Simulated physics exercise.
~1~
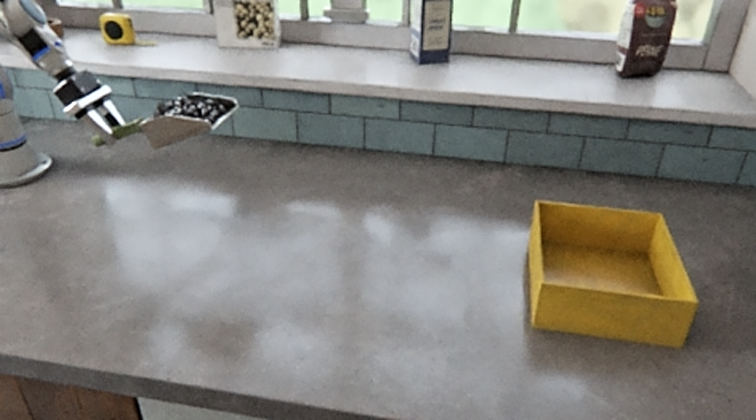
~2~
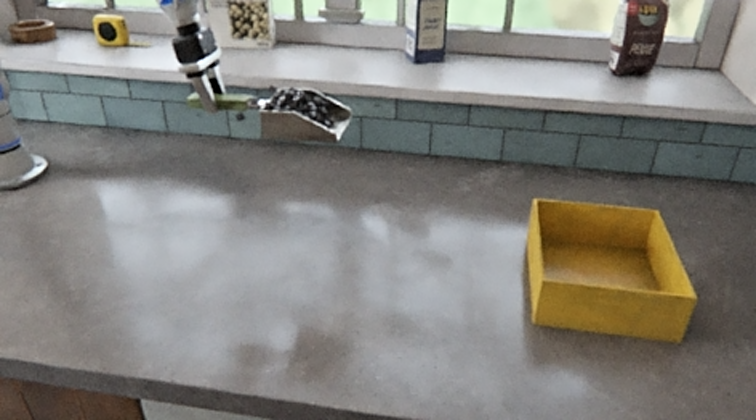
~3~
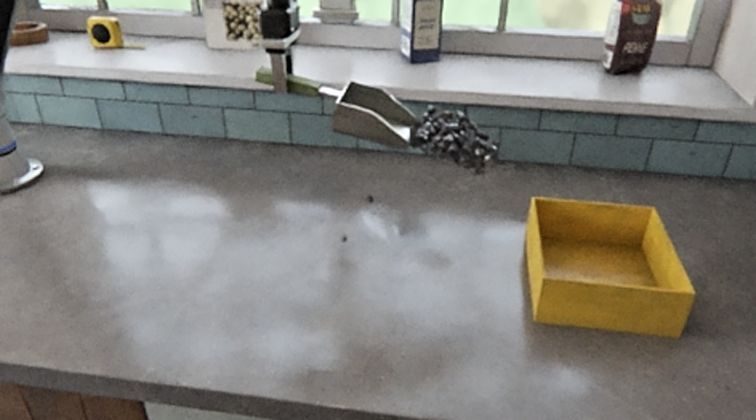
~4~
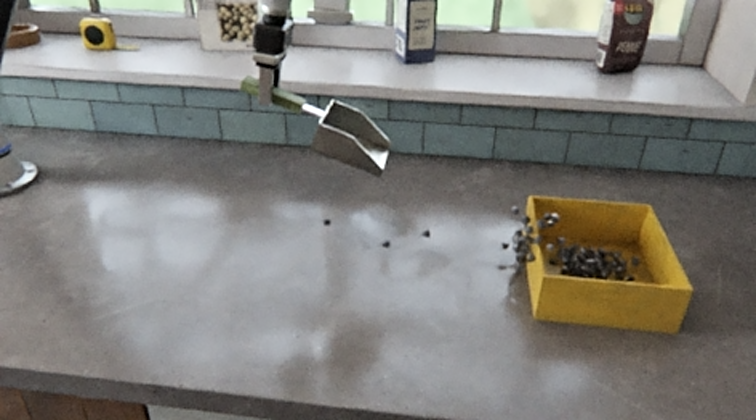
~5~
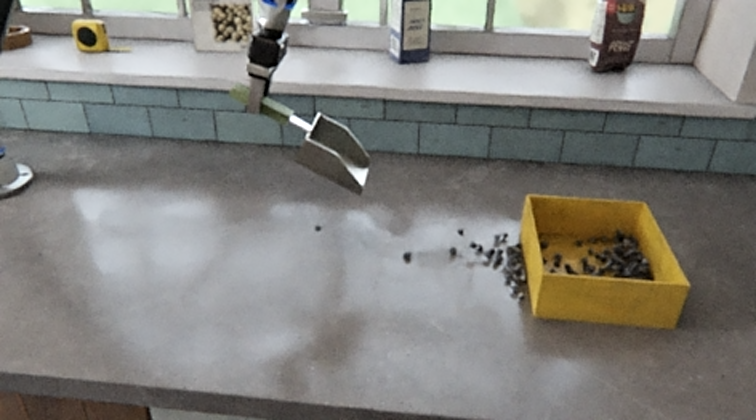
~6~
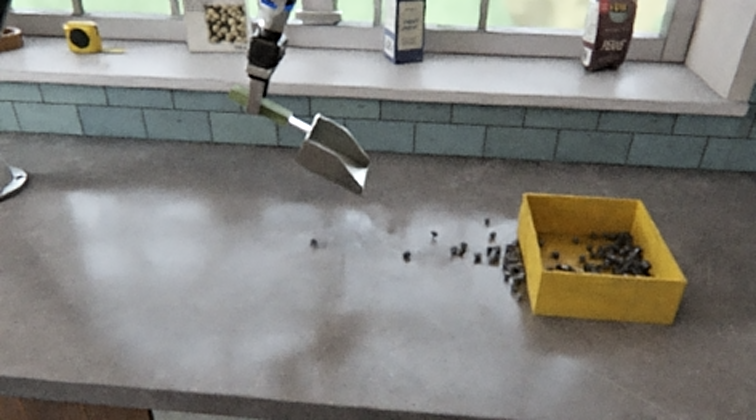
The clip shows a robot arm carrying a metal scoop of small dark pebbles rightward over a grey counter and tipping it, flinging them toward a yellow box; most land inside, while the rest lie scattered on the counter to its left as the emptied scoop stays tilted.
